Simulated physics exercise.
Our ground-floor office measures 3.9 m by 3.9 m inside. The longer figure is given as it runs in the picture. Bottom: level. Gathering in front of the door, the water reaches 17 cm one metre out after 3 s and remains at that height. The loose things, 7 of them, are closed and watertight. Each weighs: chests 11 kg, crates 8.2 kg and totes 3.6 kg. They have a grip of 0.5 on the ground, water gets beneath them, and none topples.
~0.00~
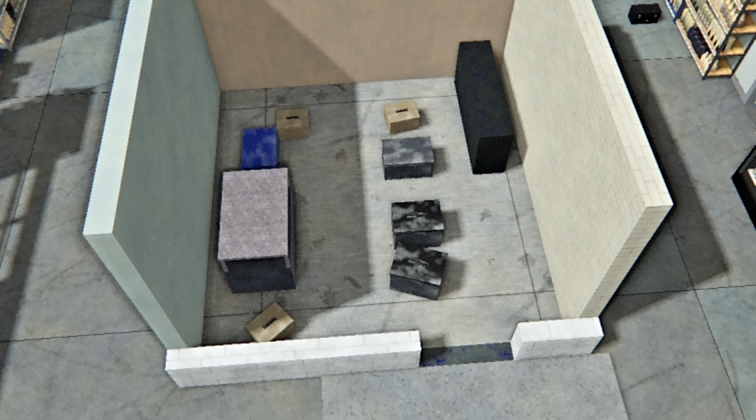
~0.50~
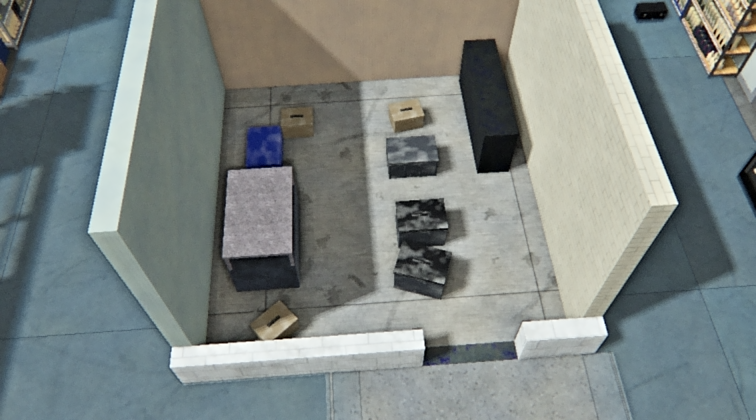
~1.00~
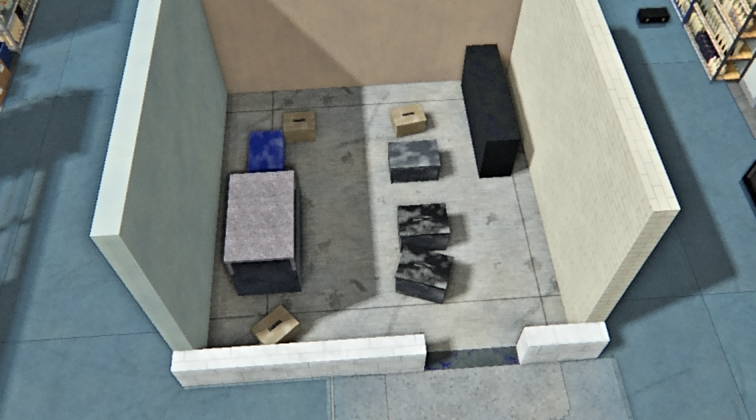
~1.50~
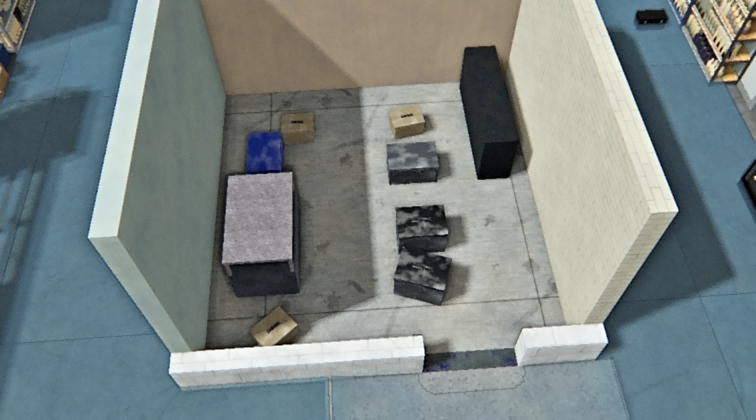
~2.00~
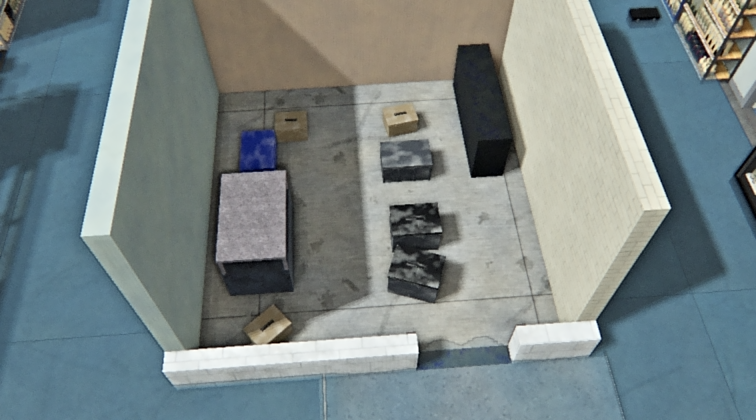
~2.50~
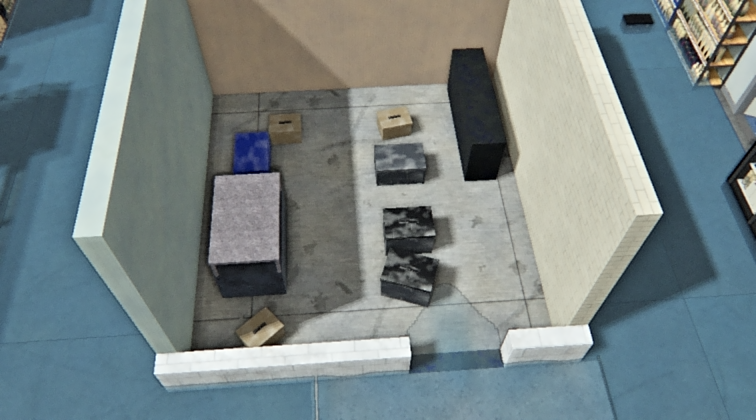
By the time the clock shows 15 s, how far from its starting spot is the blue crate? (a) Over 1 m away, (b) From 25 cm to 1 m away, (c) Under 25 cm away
b.
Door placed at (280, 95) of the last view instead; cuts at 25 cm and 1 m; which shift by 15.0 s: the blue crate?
Blue crate: Long trip.
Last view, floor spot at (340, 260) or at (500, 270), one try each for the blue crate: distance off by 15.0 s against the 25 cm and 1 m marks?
In turn: It creeps a little; it goes a long way.
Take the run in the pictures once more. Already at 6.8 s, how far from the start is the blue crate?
By then it has shifted roughly 0 cm.
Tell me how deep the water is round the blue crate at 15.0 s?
Depth: About 10 cm.
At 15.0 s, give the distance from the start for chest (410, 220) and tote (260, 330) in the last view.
Respectively 200 and 30 cm.
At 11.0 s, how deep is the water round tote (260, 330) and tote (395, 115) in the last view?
Close to 2 and 9 centimetres.
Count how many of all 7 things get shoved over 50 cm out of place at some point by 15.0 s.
Result: 6.
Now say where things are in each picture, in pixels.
The first picture shows the blue crate at (259, 147) rests on the ground; 0.0 m2 under water; 0 of 7 have shifted.
The second picture shows the blue crate at (263, 145), on the bottom; water covers 0.0 m2; 0 of 7 have shifted.
The third picture shows the blue crate at (265, 150) rests on the ground; 0.0 m2 under water; 0 of 7 have shifted.
The fourth picture shows the blue crate at (264, 151), on the bottom; water covers 0.0 m2; 0 of 7 have shifted.
The fifth picture shows the blue crate at (257, 149) rests on the ground; water covers 0.0 m2; 0 of 7 have shifted.
The sixth picture shows the blue crate at (251, 151) rests on the ground; 0.5 m2 under water; 0 of 7 have shifted.
After 3.5 s the blue crate is near (251, 151), 0.0 m from its start, aground; 0 afloat.
After 6.8 s the blue crate is near (251, 151), 0.0 m from its start, aground; 1 afloat.
After 11.0 s the blue crate is near (221, 177), 0.5 m from its start, afloat; 6 afloat.
After 15.0 s the blue crate is near (219, 176), 0.5 m from its start, afloat; 7 afloat.
